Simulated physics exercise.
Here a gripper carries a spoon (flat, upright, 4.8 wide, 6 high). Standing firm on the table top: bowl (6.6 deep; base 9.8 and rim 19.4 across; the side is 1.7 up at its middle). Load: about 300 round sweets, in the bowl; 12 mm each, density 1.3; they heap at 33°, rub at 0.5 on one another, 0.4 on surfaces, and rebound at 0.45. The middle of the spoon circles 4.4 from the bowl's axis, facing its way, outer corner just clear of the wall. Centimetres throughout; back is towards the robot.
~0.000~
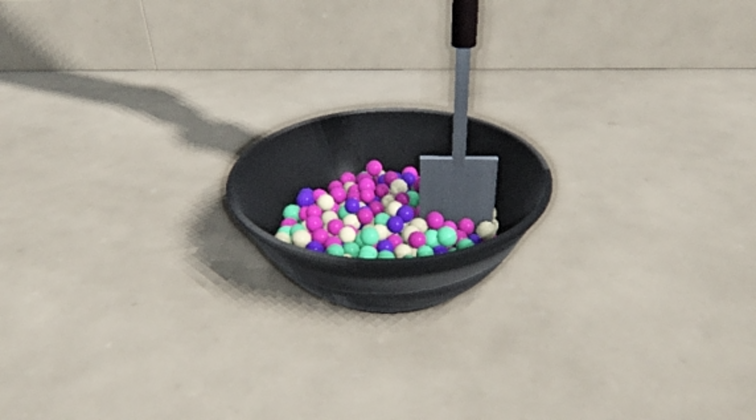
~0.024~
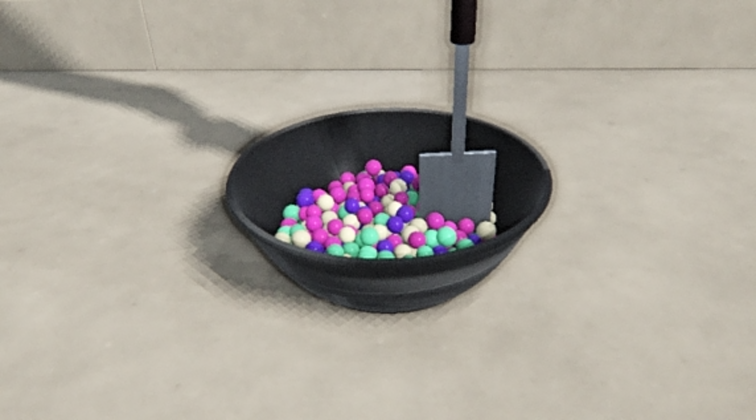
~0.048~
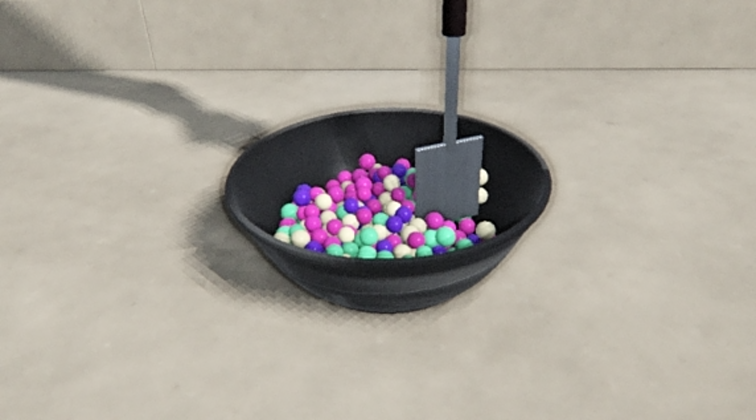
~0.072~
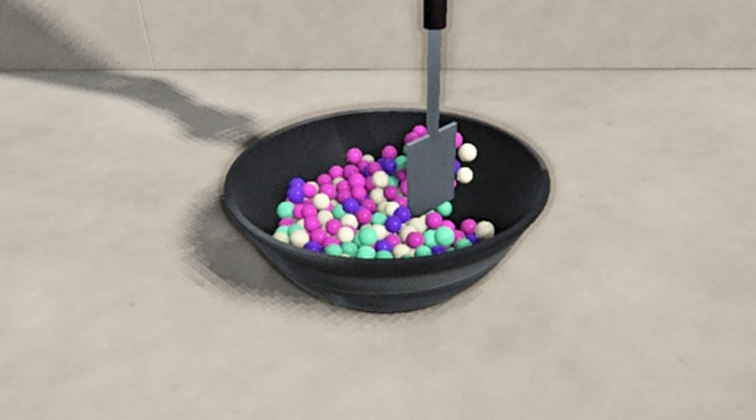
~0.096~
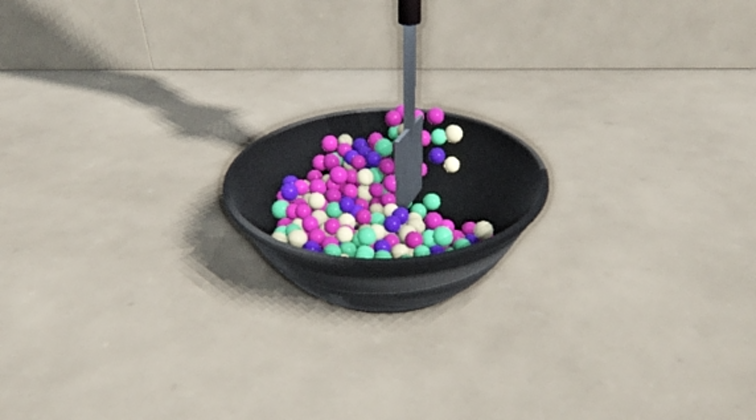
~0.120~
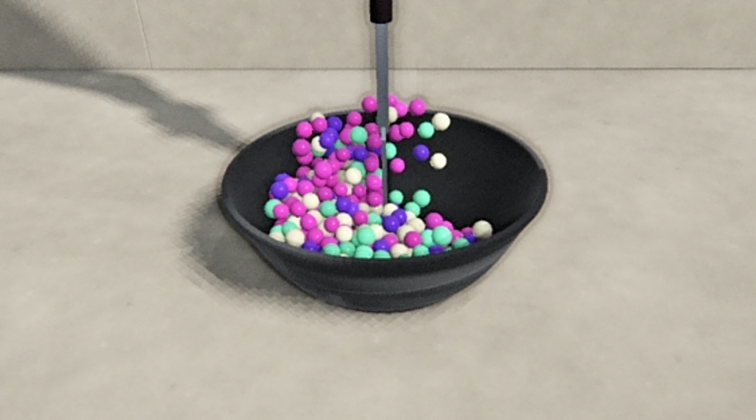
In this clip, a flat metal spatula with a dark handle stands in a black bowl of pink, purple, green and cream balls, then sweeps left along the far side while turning edge-on, pushing balls up the back wall.
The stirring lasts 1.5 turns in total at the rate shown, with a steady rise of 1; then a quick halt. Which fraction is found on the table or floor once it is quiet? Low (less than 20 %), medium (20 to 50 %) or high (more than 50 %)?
On the table or floor the share is medium, 20 to 50 %.
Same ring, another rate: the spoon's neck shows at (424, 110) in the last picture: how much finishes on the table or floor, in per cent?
About 10 per cent.
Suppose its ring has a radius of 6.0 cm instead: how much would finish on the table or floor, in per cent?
In that case some 0 per cent.
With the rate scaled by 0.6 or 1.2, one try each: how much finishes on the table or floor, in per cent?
About 10 and 40 per cent.
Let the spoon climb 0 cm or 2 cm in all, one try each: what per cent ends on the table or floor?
About 35 and 30 per cent.
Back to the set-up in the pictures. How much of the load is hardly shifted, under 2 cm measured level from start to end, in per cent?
About 0 per cent.
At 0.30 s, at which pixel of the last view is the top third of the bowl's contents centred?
At about (386, 243).
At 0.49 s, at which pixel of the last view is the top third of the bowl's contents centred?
Near (399, 151).
After 0.30 s, 265° round, highest piece 12 above the table; 257 in the bowl, 10 on the table or floor, 33 in flight or on the tool.
After 0.49 s, 76° round, highest piece 9 above the table; 213 in the bowl, 69 on the table or floor, 18 in flight or on the tool.
After 0.78 s, 180° round, highest piece 6 above the table; 193 in the bowl, 107 on the table or floor.
After 1.48 s, 180° round, highest piece 5 above the table; 193 in the bowl, 107 on the table or floor.
In the end, 193 in the bowl, 107 on the table or floor. That is 36 % on the table or floor.
